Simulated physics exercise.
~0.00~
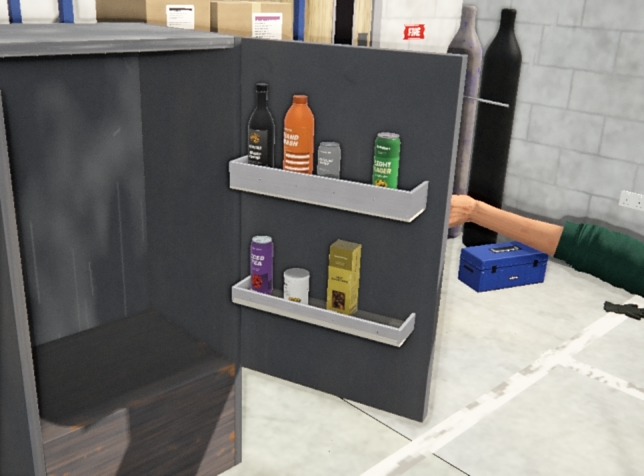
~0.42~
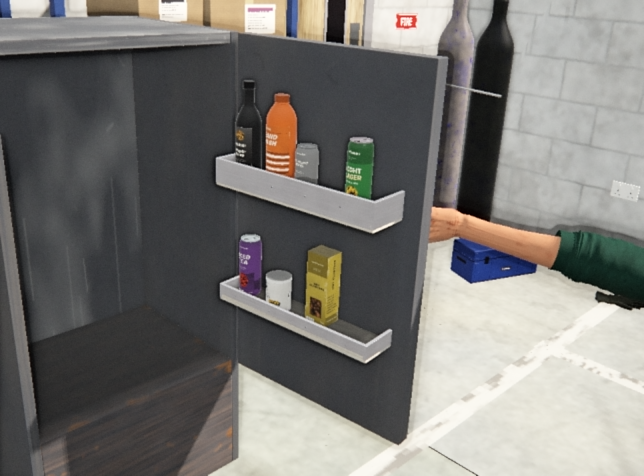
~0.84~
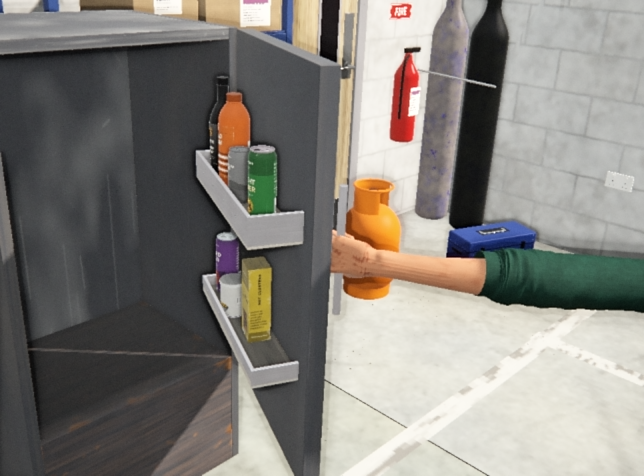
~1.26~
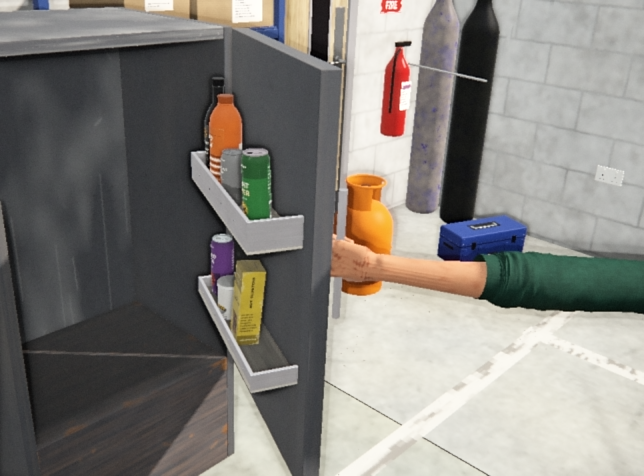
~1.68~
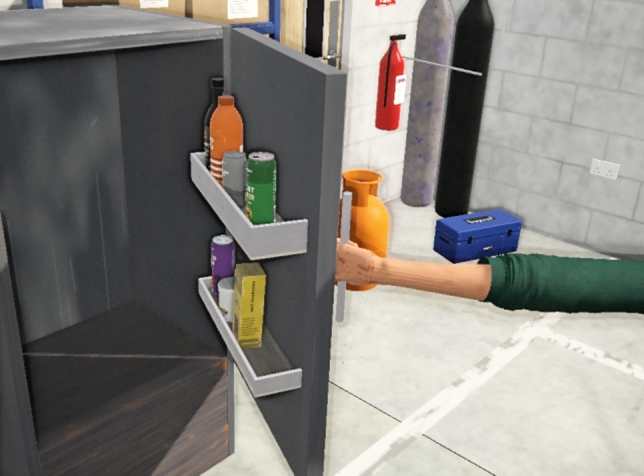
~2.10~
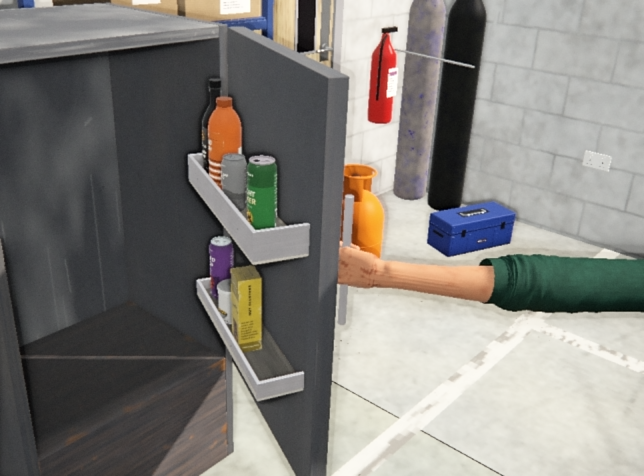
The footage shows a hand in a green sleeve swinging a grey locker door leftward until it stands partly open, its two inner racks holding seven bottles, cans, a tin and a yellow carton, which all remain upright behind the rails as the view drifts slightly.
